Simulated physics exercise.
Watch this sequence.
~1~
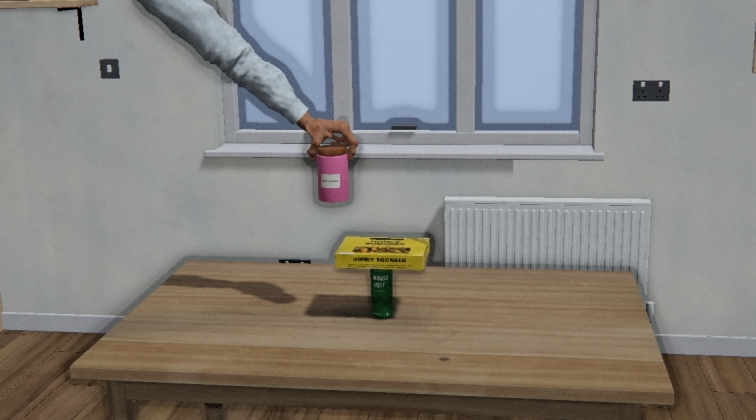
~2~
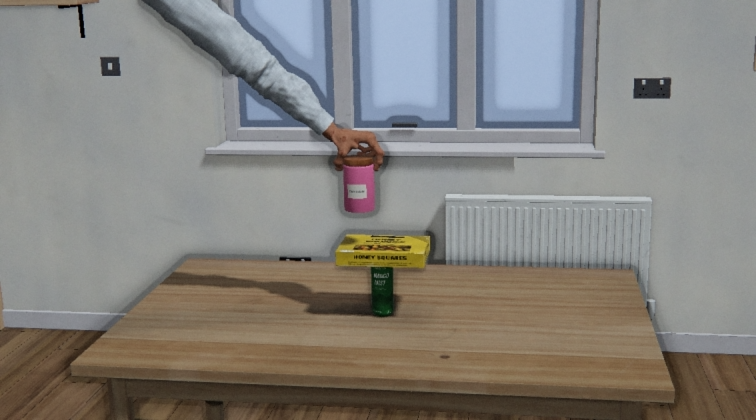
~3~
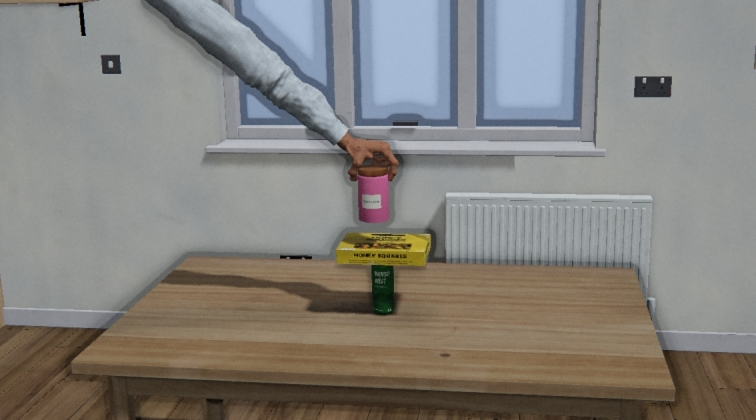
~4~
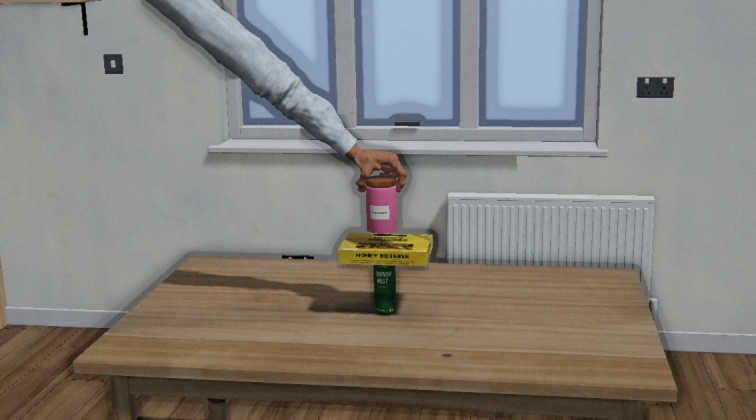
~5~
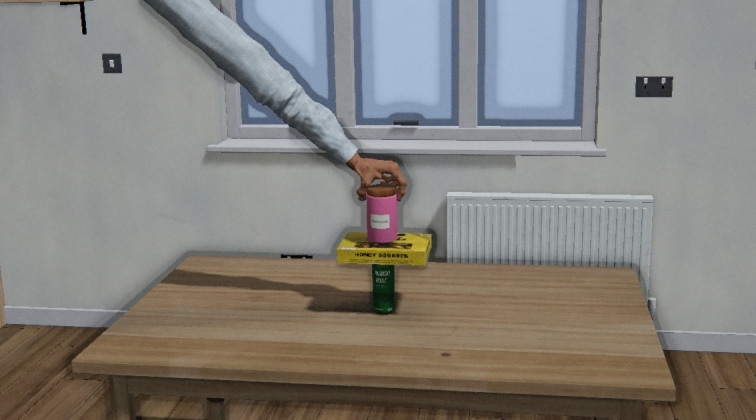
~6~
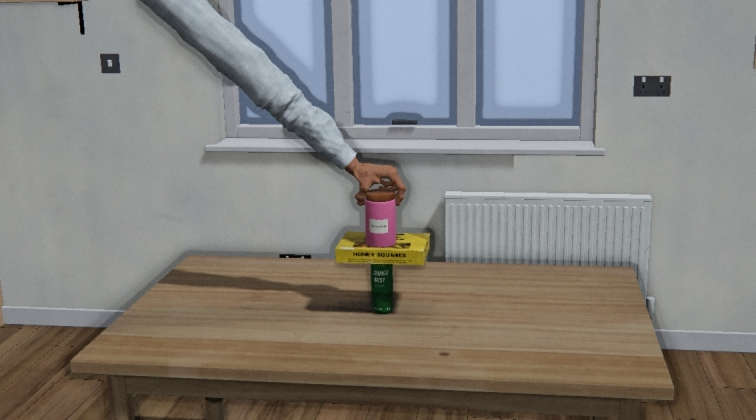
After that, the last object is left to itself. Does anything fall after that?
The result: No fall.
Then, 0.20 s later than the last frame, all is still.
Then, 0.40 s later than the last frame, pink jar resting near (380, 218).
When it is over, all 3 as before. End places, in pixels of the last picture, pink jar near (380, 218). The stack stays up.
